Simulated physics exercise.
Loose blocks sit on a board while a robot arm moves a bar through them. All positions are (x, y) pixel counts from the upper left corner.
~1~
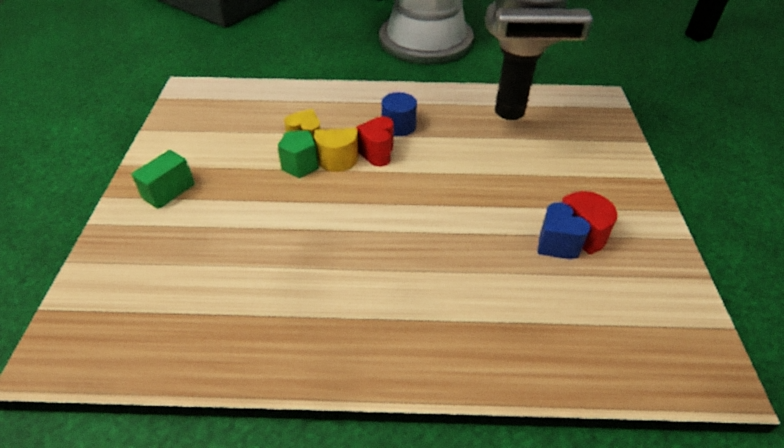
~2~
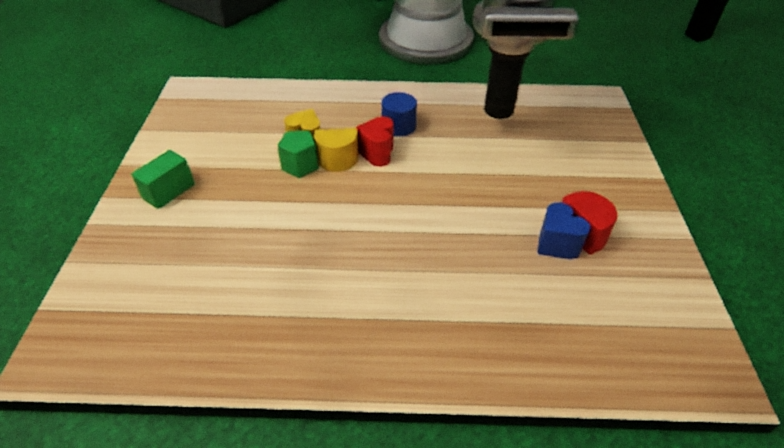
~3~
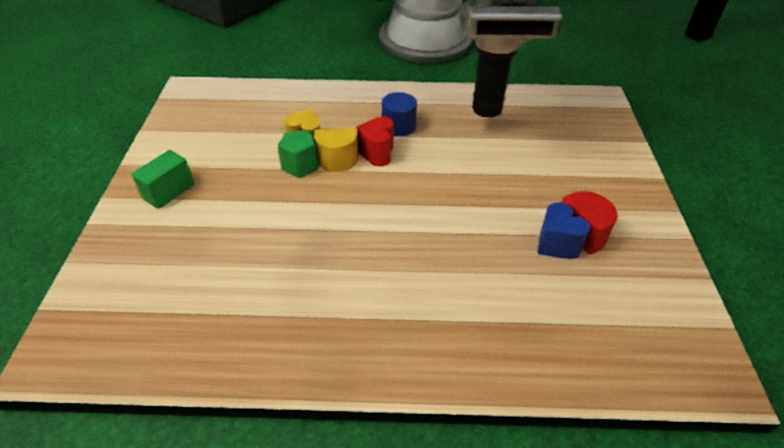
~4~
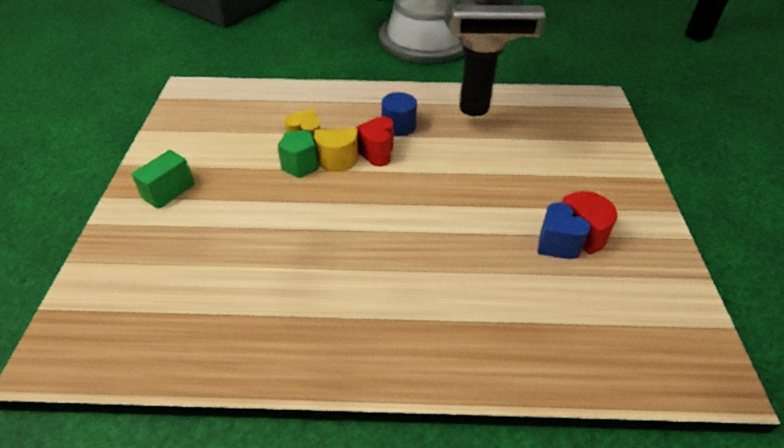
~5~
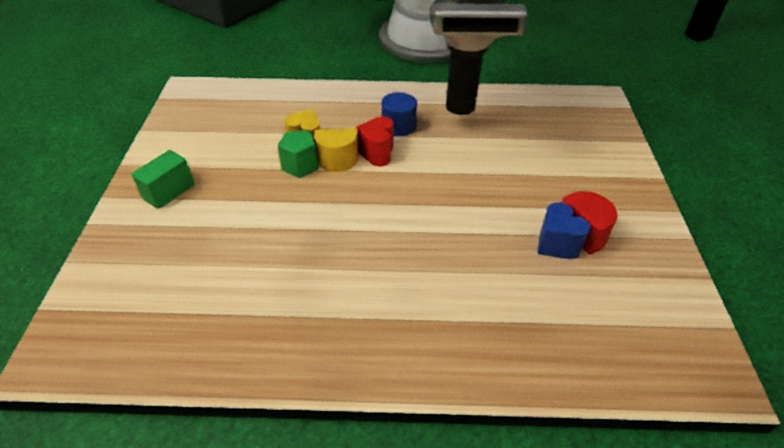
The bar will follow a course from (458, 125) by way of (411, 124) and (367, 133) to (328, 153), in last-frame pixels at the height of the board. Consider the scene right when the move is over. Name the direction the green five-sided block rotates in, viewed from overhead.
Clockwise, from overhead.
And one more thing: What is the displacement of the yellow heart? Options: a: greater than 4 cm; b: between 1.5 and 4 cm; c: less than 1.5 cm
That would be b.
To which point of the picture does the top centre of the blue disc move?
I'd say the blue disc ends with its top centre at (308, 111).
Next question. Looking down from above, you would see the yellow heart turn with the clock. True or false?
False
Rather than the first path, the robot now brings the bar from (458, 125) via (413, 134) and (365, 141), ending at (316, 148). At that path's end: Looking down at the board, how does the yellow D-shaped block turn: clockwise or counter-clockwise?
It goes round the way clock hands do.
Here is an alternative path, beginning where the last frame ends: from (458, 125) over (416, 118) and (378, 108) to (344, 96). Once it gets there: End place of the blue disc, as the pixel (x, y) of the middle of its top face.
It sits at (369, 103).
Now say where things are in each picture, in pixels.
Lower end of the bar (510, 112), tops of blocks, green five-sided block (296, 141), yellow heart (304, 119), yellow D-shaped block (336, 137), blue disc (399, 102), in the first frame.
Bar (499, 111), blocks as before, in the second frame.
Bar (487, 110), blocks as before, in the third frame.
Bar (474, 109), blocks as before, in the fourth frame.
Bar (460, 107), green five-sided block (296, 141), yellow heart (304, 119), yellow D-shaped block (336, 137), blue disc (399, 102), in the fifth frame.
What follows on the original path. One third of the way, bar (411, 106); blue disc (378, 103).
Two thirds of the way, bar (365, 116); blue disc (331, 108).
At the end, bar (326, 135); green five-sided block (291, 144), turned 25° clockwise; yellow heart (276, 123), turned 50° anticlockwise; yellow D-shaped block (331, 147); blue disc (308, 111).
